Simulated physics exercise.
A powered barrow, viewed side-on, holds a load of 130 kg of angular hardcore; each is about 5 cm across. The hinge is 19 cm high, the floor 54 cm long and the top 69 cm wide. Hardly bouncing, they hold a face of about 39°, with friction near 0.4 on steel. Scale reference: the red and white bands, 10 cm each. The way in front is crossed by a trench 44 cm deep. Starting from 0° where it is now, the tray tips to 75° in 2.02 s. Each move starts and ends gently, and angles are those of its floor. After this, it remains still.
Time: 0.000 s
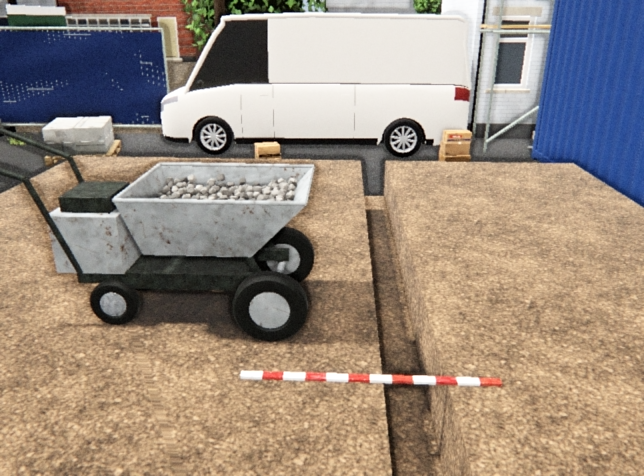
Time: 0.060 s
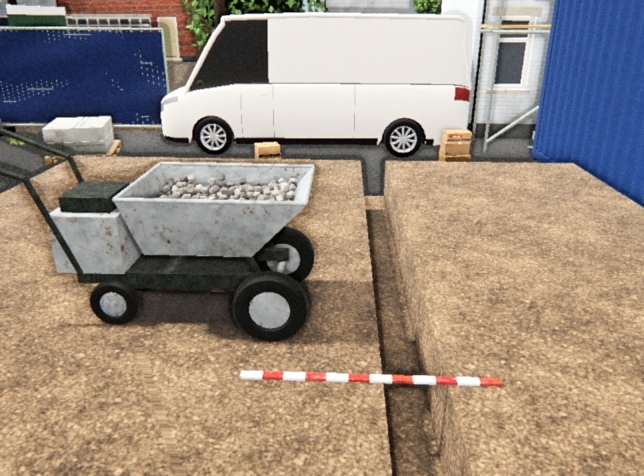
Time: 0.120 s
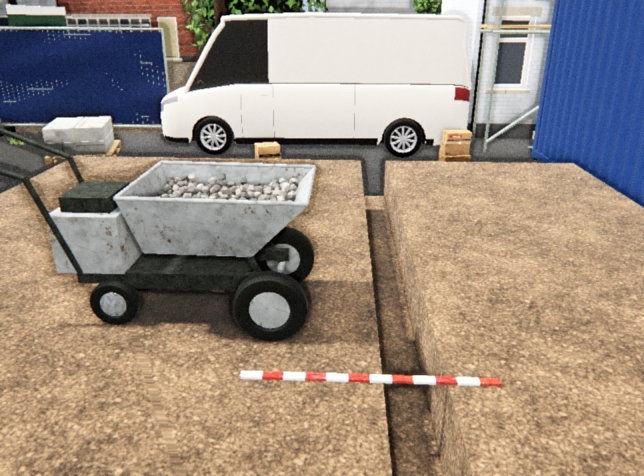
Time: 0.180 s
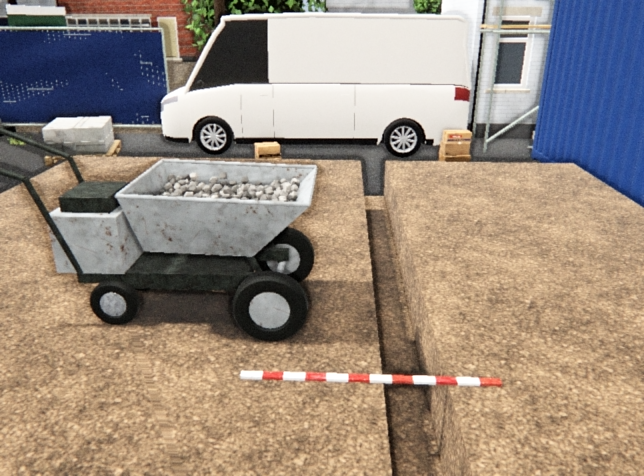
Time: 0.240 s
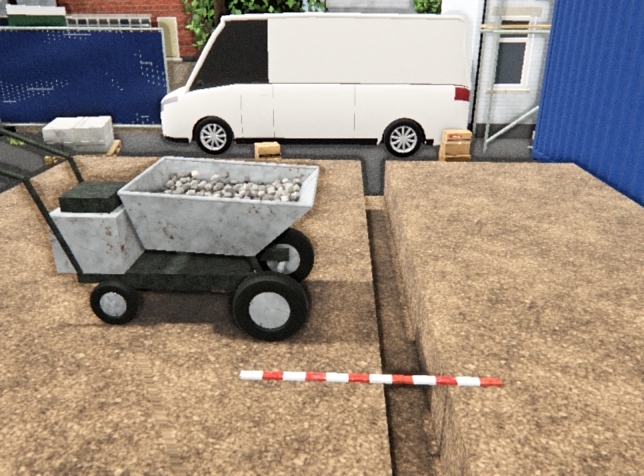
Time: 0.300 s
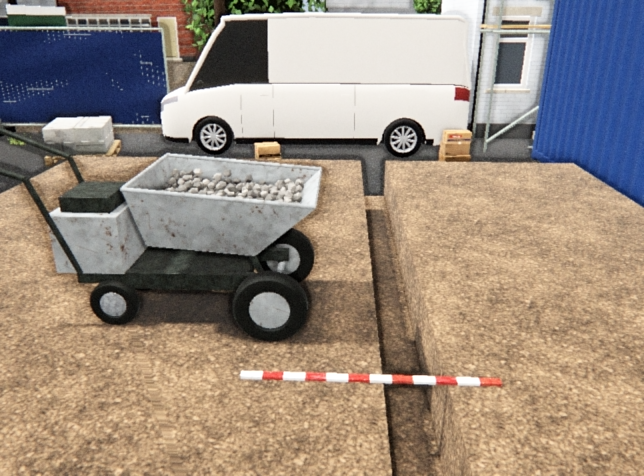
On a building site beside a narrow trench, a powered barrow's grey tray of stones tilting up slightly while its wheels stay still.
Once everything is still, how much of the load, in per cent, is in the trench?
About 90 per cent.
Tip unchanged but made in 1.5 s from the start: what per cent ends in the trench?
Close to 85 per cent then.
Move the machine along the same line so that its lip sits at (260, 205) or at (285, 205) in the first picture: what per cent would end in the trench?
Roughly 75 percent for the first, and 100 percent for the second.
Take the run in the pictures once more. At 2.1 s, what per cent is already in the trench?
Roughly 55 percent of the load.
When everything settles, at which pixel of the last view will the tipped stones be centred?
The middle should be near (405, 361).
After 1.5 s the floor is at 63°; 100 % in the tray; the foremost stones are at (384, 270).
After 2.1 s the floor is at 75°; 41 % in the tray, 53 % in the trench, 6 % past the trench; the foremost stones are at (465, 314).
After 2.5 s the floor is at 75°; 12 % in the tray, 78 % in the trench, 10 % past the trench; the foremost stones are at (503, 323).
After 4.4 s the floor is at 75°; 0 % in the tray, 90 % in the trench, 10 % past the trench; the foremost stones are at (511, 324).
